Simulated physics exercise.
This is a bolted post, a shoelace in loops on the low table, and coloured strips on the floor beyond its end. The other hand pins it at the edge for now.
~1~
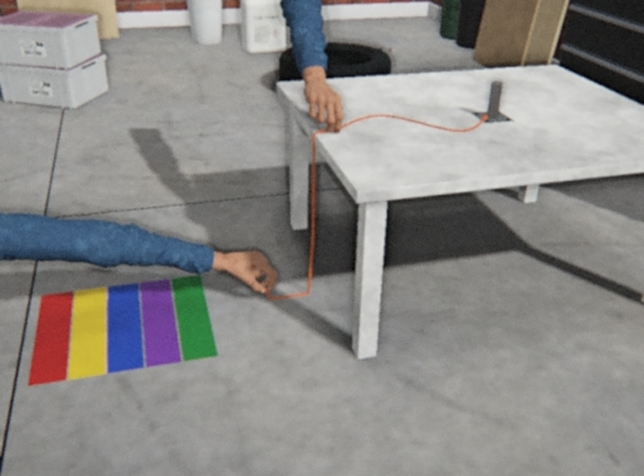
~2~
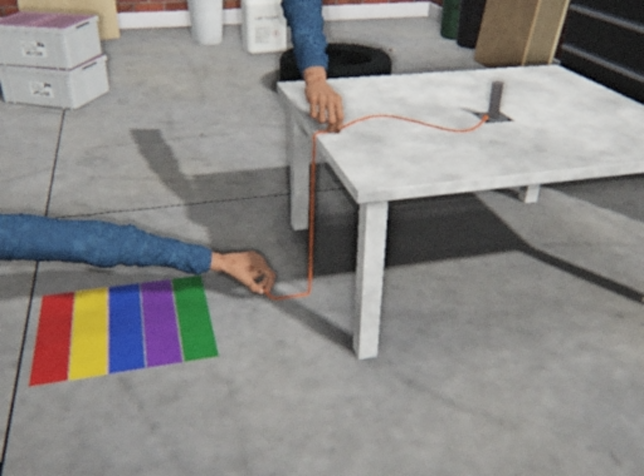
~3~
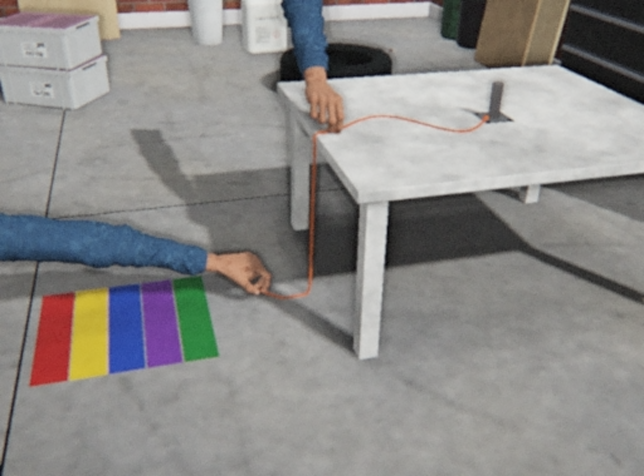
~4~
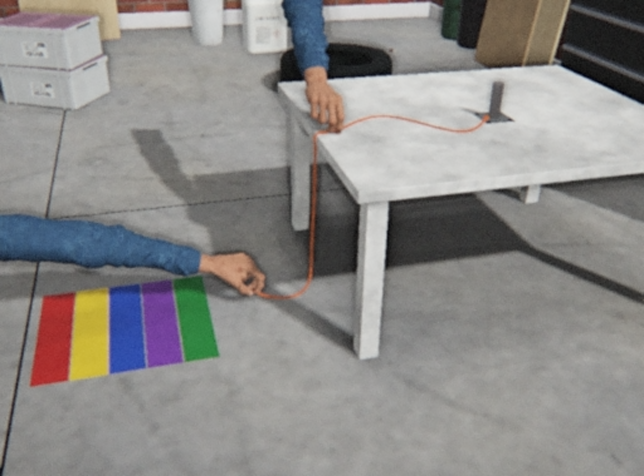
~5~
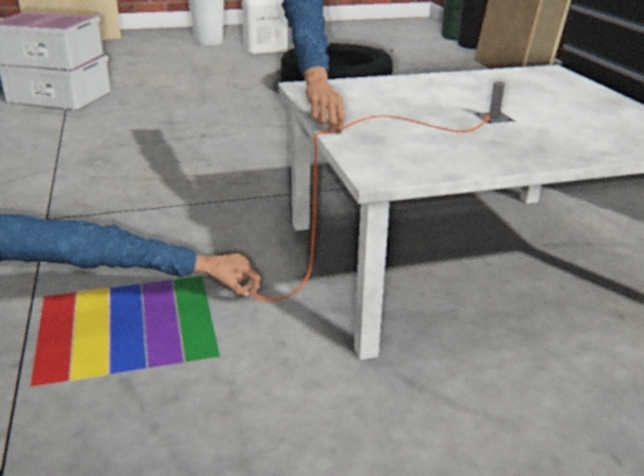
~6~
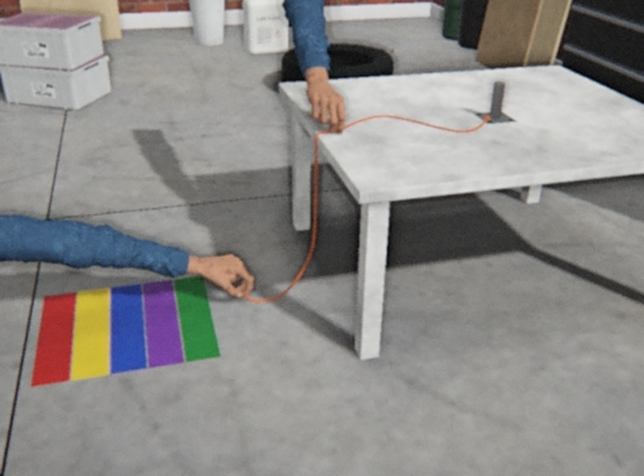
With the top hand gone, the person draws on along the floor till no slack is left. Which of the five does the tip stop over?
It halts on the yellow strip.
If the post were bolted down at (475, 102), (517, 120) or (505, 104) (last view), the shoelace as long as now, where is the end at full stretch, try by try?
Try by try, around (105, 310), (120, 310) and (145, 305).
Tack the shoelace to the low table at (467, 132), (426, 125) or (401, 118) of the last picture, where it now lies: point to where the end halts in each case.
Try by try, around (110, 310), (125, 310) and (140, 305).
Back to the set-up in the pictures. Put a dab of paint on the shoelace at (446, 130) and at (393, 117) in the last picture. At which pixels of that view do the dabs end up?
The first at (422, 123), the second at (365, 128).
Soon after, end near (166, 304); over purple.
After that, end near (119, 310); over blue.
At the stop, end near (91, 314); over yellow. Over yellow.
